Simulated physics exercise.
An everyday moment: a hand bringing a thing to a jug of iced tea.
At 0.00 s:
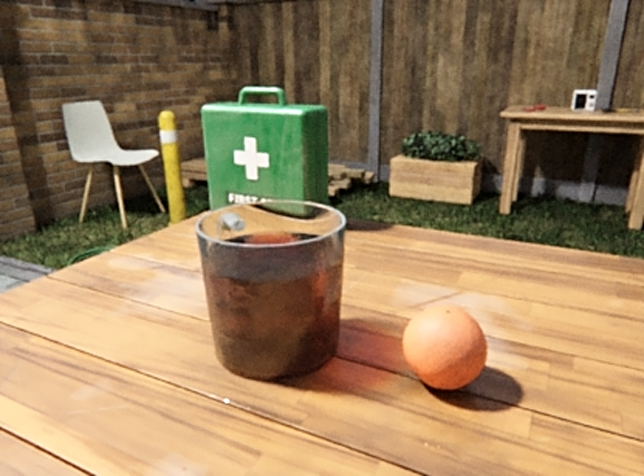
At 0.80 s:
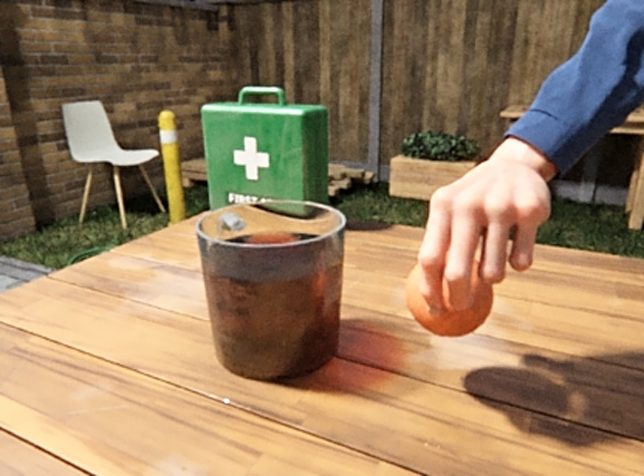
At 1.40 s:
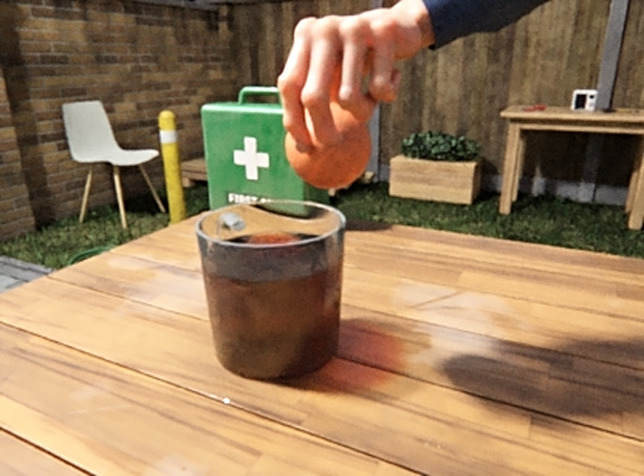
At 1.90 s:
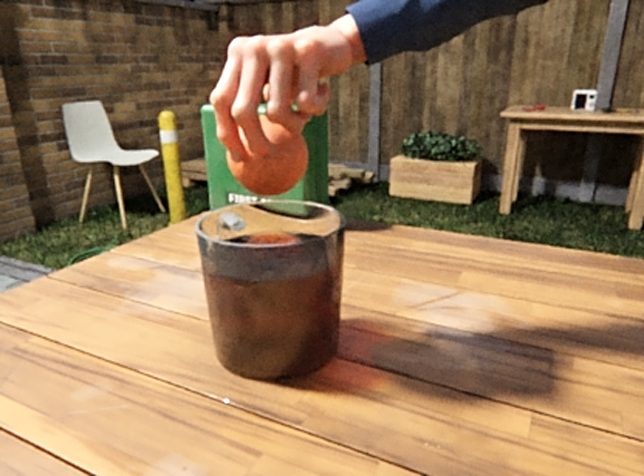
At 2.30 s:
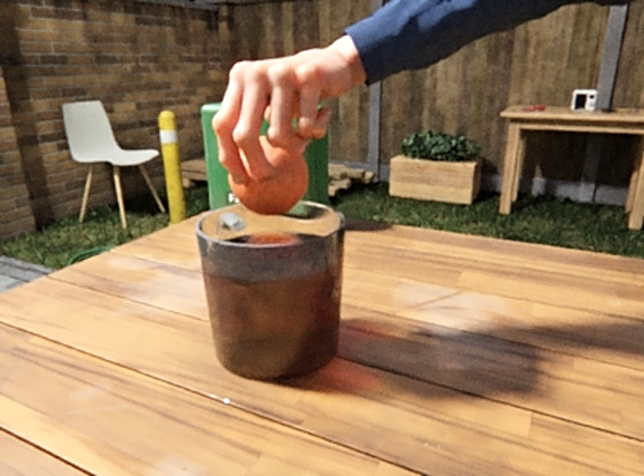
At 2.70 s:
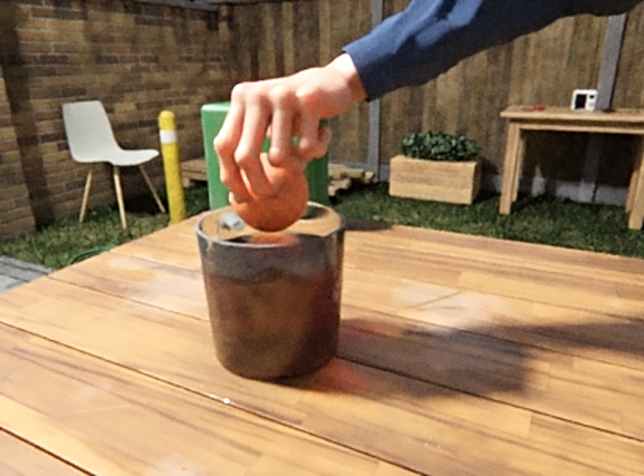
On a wooden table in a fenced yard, an orange ball-like fruit sits to the right of a glass container of dark liquid, with a green first aid box behind. A hand in a blue sleeve grasps the fruit, lifts it leftward above the container, then lowers it to just over the liquid.
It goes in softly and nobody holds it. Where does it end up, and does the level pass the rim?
It bobs on top, and the jug keeps it all in.
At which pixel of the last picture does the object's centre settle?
Close to (273, 261).
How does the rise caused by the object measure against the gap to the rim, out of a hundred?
Roughly 40 per cent.
By 3.0 s, the orange enters the iced tea; the jug is about three quarters full.
By 3.4 s, the orange comes up again; the jug is nearly full.
By 5.0 s, the orange rides on the surface; the jug is nearly full; the top is dry.
